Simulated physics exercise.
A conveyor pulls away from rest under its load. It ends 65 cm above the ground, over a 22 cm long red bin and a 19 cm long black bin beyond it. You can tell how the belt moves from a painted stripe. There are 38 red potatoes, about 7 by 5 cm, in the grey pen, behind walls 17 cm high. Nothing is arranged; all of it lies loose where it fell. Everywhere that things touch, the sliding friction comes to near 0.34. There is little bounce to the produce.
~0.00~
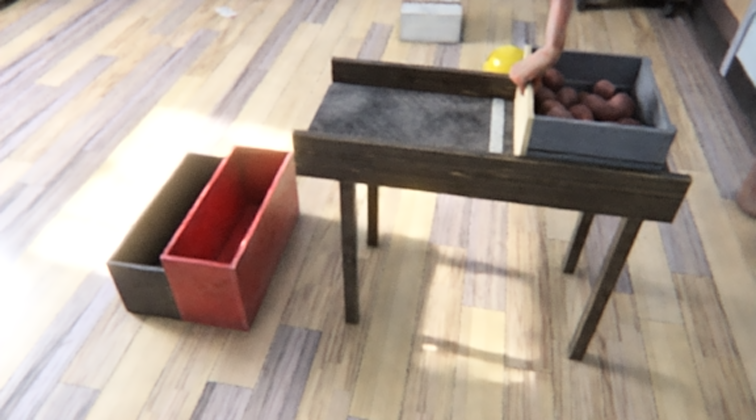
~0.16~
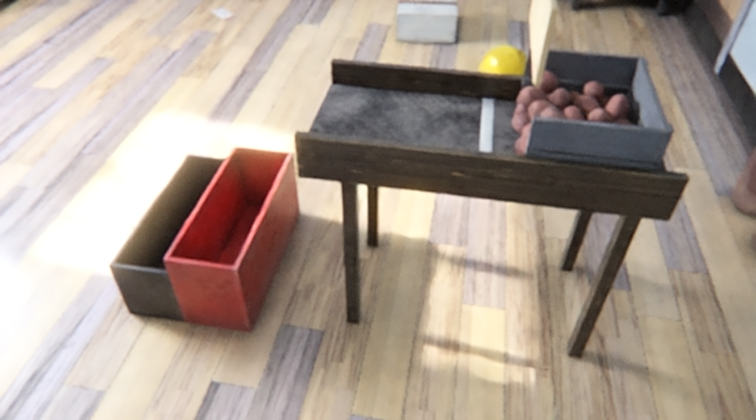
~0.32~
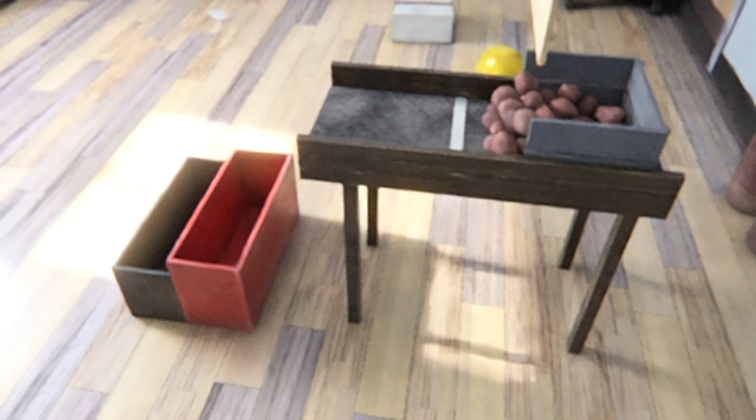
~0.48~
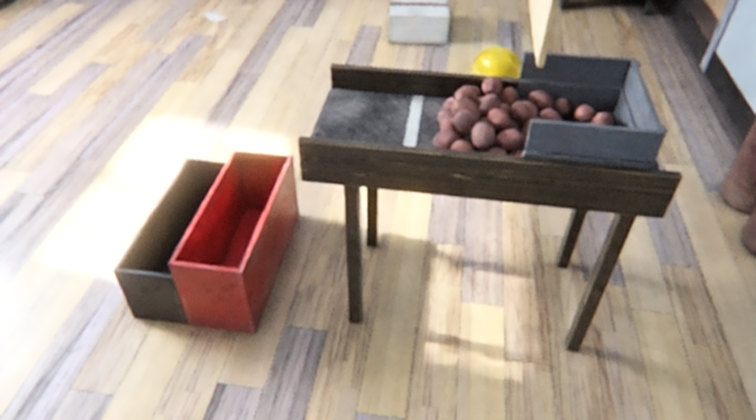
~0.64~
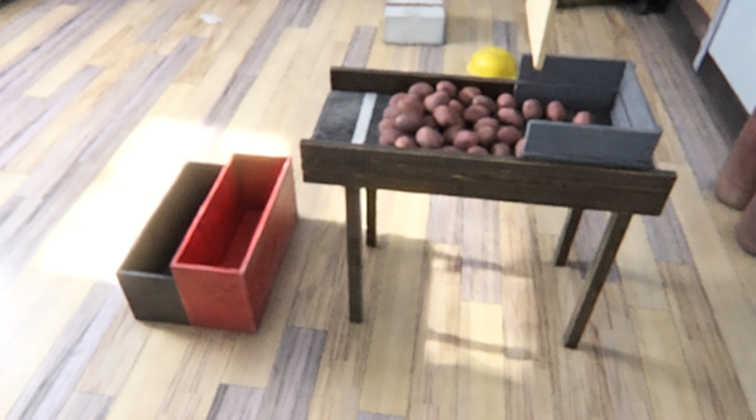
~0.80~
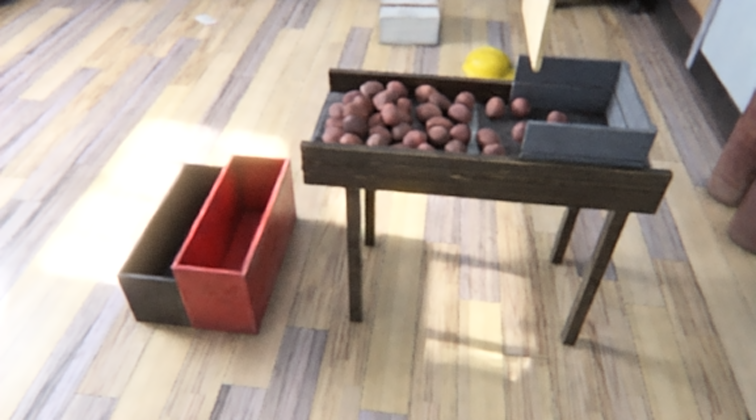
On a wooden floor, a hand lifting a panel from a grey pen, red potatoes spreading leftward along a dark raised belt.
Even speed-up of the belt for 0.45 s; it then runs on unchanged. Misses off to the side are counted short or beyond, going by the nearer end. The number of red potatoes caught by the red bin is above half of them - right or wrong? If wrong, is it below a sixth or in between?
Right.
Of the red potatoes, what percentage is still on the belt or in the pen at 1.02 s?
Estimate: Some 70 %.
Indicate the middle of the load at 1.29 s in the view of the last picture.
Near pixel (263, 173).
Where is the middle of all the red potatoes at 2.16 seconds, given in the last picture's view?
Roughly at pixel (246, 259).
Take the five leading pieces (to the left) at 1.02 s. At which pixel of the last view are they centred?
Centre approx. at (279, 141) px.
After 1.02 s, 1 still in the grey pen, 26 on the belt and 11 in the air.
After 1.29 s, 13 in the red bin, 8 on the belt and 17 in the air.
After 1.67 s, 31 in the red bin, 1 on the belt and 6 in the air.
Final count (at 2.16 s), 38 in the red bin. Asked share, 38 of 38, 100 per cent.
